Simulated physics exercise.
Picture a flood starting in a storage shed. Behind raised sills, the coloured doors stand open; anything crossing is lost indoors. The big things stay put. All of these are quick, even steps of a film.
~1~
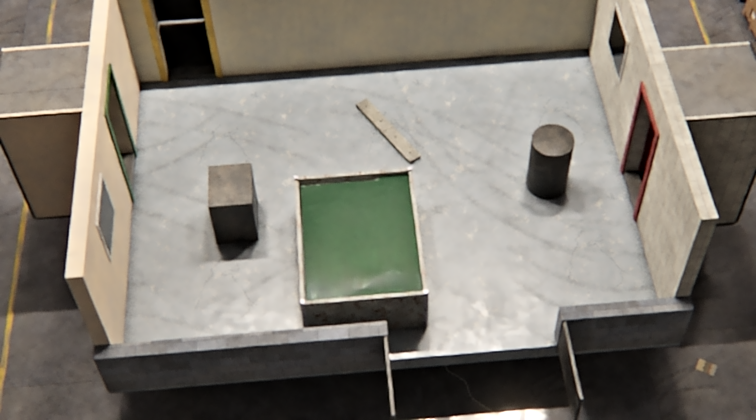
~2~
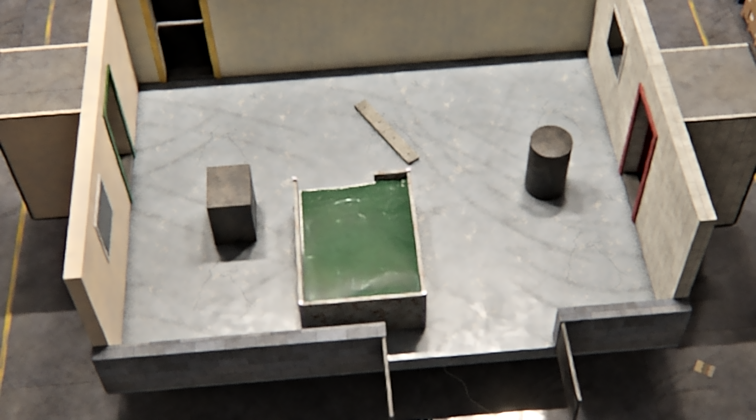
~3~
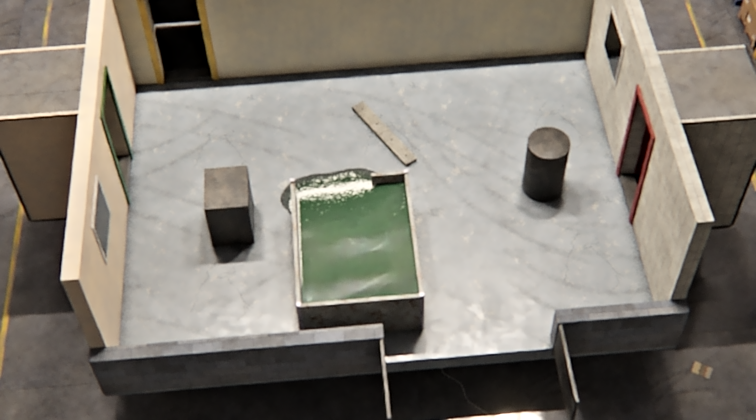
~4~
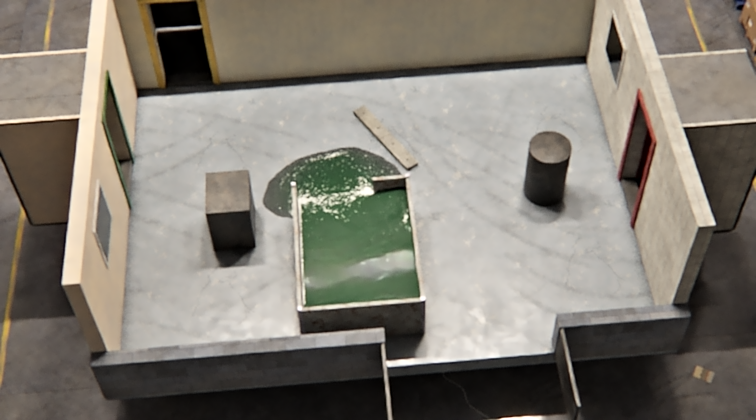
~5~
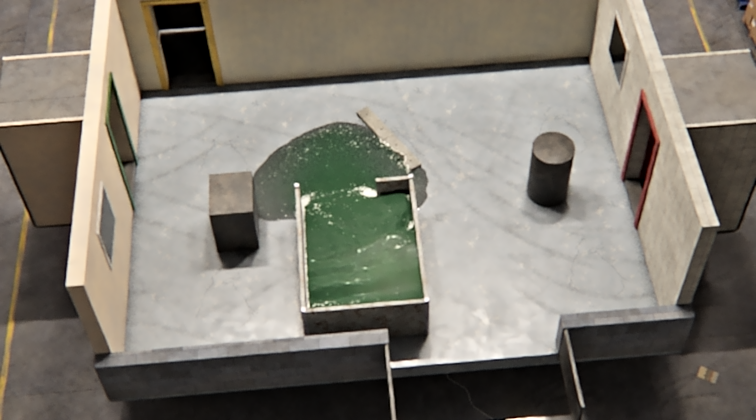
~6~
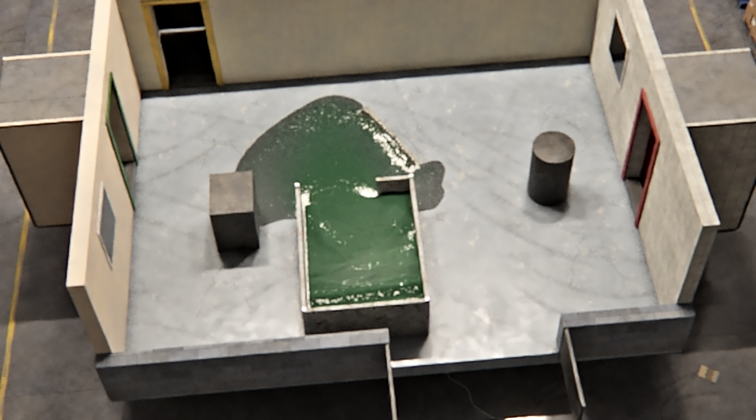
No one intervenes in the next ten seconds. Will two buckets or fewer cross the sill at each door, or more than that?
I predict the green door will remain at two buckets or below; I predict the red door will remain at two buckets or below; I predict the yellow door will overshoot two buckets.
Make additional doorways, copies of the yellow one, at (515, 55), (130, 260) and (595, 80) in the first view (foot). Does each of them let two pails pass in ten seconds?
Well, the first one doesn't reach it, the next doesn't reach it, and the last overshoots.
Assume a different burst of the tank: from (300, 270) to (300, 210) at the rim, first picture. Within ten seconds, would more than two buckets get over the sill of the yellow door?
After that, yellow door tops the limit.
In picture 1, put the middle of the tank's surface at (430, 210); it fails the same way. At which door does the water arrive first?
Looks like the yellow one.
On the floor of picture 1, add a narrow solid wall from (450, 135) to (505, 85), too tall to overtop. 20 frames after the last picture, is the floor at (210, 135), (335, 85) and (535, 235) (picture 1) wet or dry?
Soaked, soaked, untouched.
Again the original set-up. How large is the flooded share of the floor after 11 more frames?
I make it 35 per cent.
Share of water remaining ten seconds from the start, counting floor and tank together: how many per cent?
About 90 %.
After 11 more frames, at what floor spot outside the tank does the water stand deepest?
I'd go with (141, 96) as the deepest place.
A moment on, water covers 30 % of the floor; the green door not reached, the red door not reached, the yellow door not reached.
Next, water covers 35 % of the floor; the green door not reached, the red door not reached, the yellow door under two buckets in.
Then, water covers 45 % of the floor; the green door wet at the sill, nothing in, the red door not reached, the yellow door over two buckets in.
Later, water covers 80 % of the floor; the green door wet at the sill, nothing in, the red door wet at the sill, nothing in, the yellow door far over two buckets in.
In the end, water covers 95 % of the floor; the green door wet at the sill, nothing in, the red door wet at the sill, nothing in, the yellow door far over two buckets in.
